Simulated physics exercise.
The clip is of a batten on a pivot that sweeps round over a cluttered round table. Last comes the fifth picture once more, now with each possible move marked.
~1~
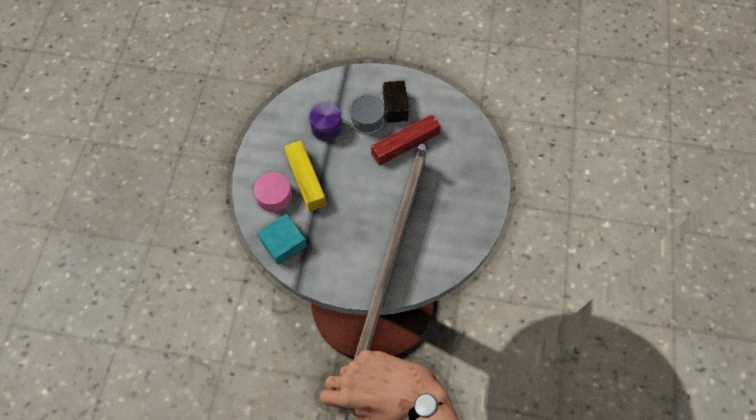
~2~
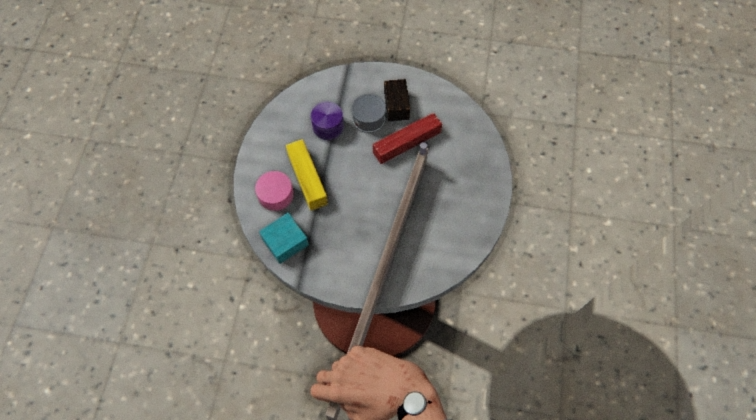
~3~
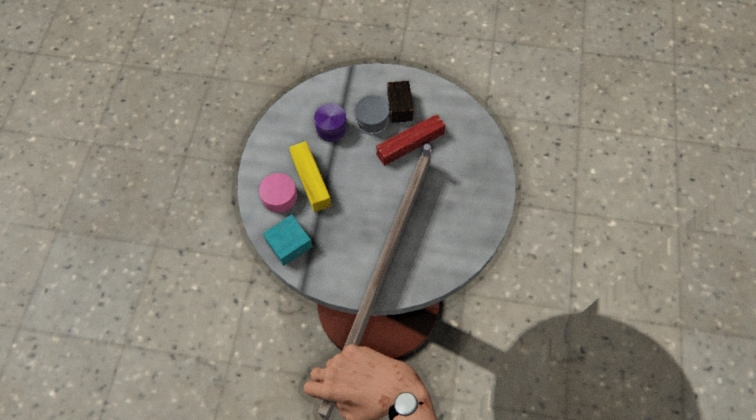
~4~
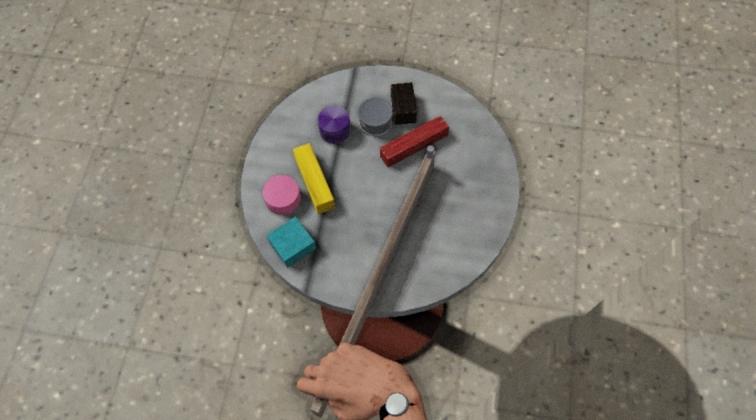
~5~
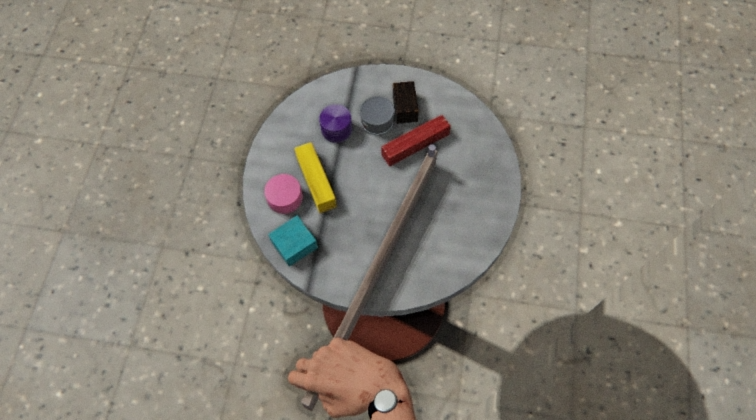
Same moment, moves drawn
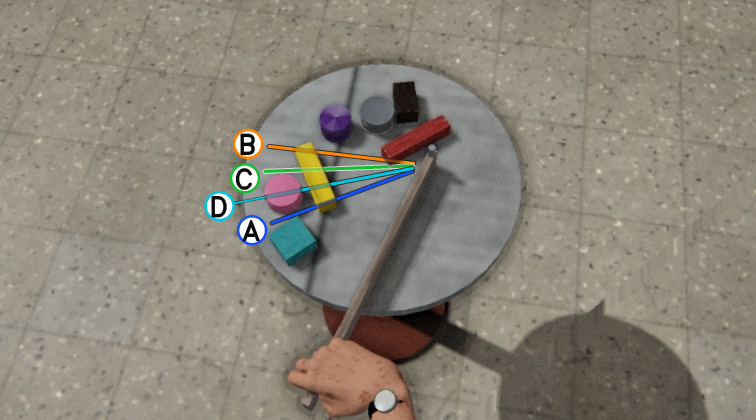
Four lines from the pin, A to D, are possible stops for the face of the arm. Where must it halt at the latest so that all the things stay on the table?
C is the last safe line.
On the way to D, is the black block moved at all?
By then, no.
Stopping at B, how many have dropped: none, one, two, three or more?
By then, one.
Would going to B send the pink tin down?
Yes.
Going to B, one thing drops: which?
The pink tin.
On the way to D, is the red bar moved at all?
No.
On the marked copy, A at (344, 197); B at (341, 155); C at (339, 169); D at (340, 183).
With C. Early on, arm (362, 210); turquoise block (293, 241); pink tin (284, 194).
Further on, arm (344, 182); pink tin (270, 163); turquoise block (274, 193).
At the end, arm (339, 158); pink tin (267, 124); turquoise block (275, 153); nothing has fallen.
As for the rest, A is safe but short; B drops the pink tin; D is safe but short.
